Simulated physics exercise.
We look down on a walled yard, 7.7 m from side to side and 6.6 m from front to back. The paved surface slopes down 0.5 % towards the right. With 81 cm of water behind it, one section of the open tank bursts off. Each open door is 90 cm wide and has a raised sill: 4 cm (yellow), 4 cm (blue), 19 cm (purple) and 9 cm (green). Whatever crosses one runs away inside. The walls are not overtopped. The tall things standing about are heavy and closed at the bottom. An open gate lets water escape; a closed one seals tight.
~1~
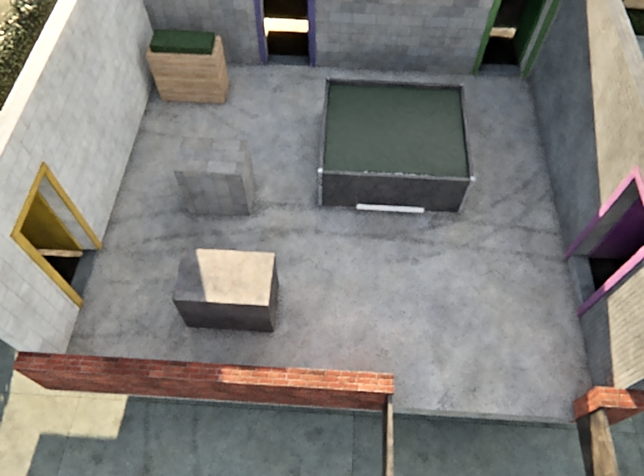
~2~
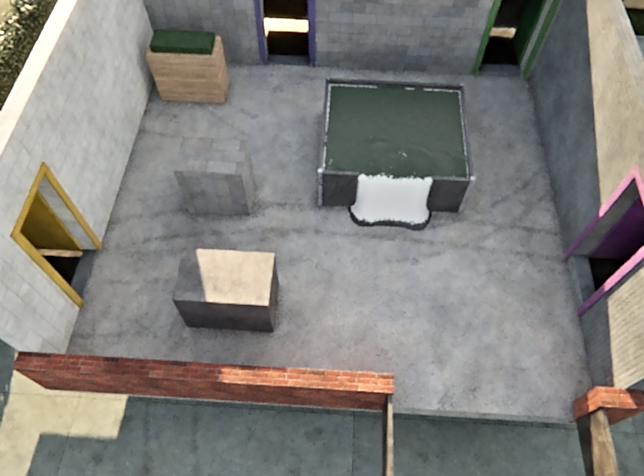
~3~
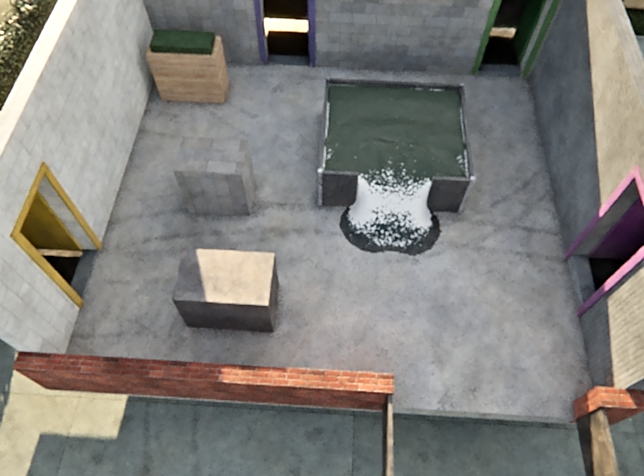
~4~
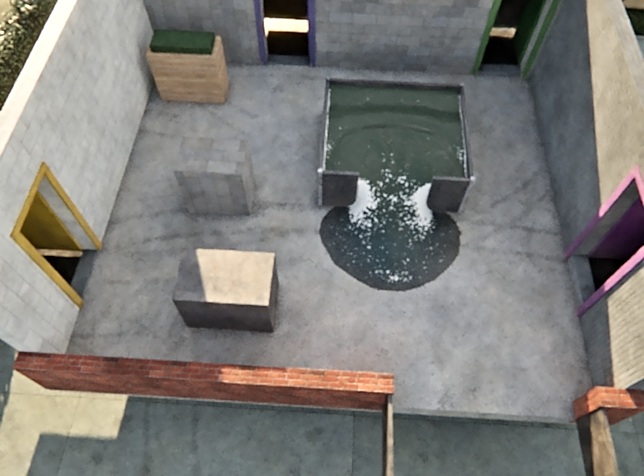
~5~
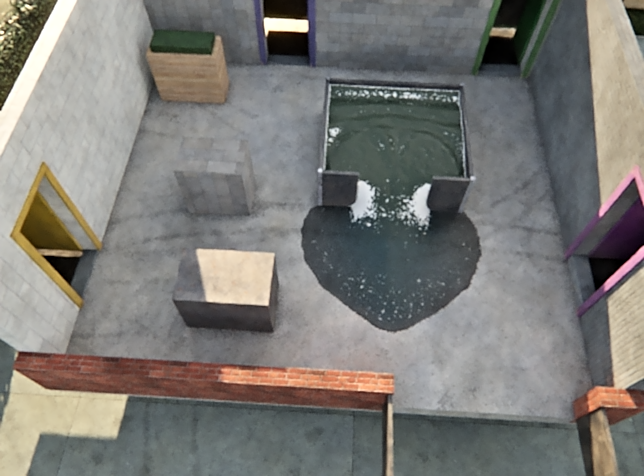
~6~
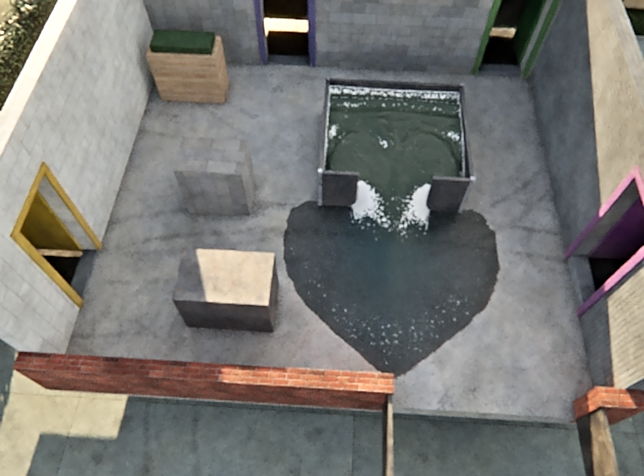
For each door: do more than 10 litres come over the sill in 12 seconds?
The water let in: At the yellow door it goes over the limit; at the blue door it stays under the limit; at the purple door it keeps below the limit; at the green door it keeps below the limit.
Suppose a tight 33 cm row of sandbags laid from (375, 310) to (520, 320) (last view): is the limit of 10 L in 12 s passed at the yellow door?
Against that limit: Yellow over.
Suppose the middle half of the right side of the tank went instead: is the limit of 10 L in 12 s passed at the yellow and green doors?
Against that limit: Yellow under, green over.
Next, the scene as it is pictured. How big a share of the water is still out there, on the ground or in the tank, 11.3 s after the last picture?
About 50 per cent.
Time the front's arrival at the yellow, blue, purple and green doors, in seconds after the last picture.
Arrival: Yellow 2.0 s, blue 7.5 s, purple 0.9 s, green 9.5 s.
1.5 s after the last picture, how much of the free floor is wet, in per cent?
About 35 per cent.
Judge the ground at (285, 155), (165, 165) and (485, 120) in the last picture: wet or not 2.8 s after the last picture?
In that order: Dry, dry, not reached.
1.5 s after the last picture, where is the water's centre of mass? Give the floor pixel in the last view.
Near (379, 215).
Then, 0.7 s after the last picture water covers 30 % of the floor and is deepest (48 cm) near (386, 210); yellow door not reached, blue door not reached, purple door not reached, green door not reached.
Then, 1.5 s after the last picture water covers 35 % of the floor and is deepest (38 cm) near (298, 383); yellow door not reached, blue door not reached, purple door 6 cm at the sill, 0 L in, green door not reached.
Then, 2.8 s after the last picture water covers 40 % of the floor and is deepest (29 cm) near (386, 210); yellow door 12 cm at the sill, 15 L in, blue door not reached, purple door 4 cm at the sill, 0 L in, green door not reached.
Then, 6.3 s after the last picture water covers 65 % of the floor and is deepest (14 cm) near (74, 369); yellow door 7 cm at the sill, 58 L in, blue door not reached, purple door 4 cm at the sill, 0 L in, green door not reached.
Then, 11.3 s after the last picture water covers 90 % of the floor and is deepest (8 cm) near (376, 210); yellow door 5 cm at the sill, 72 L in, blue door 3 cm at the sill, 0 L in, purple door 4 cm at the sill, 0 L in, green door 3 cm at the sill, 0 L in.
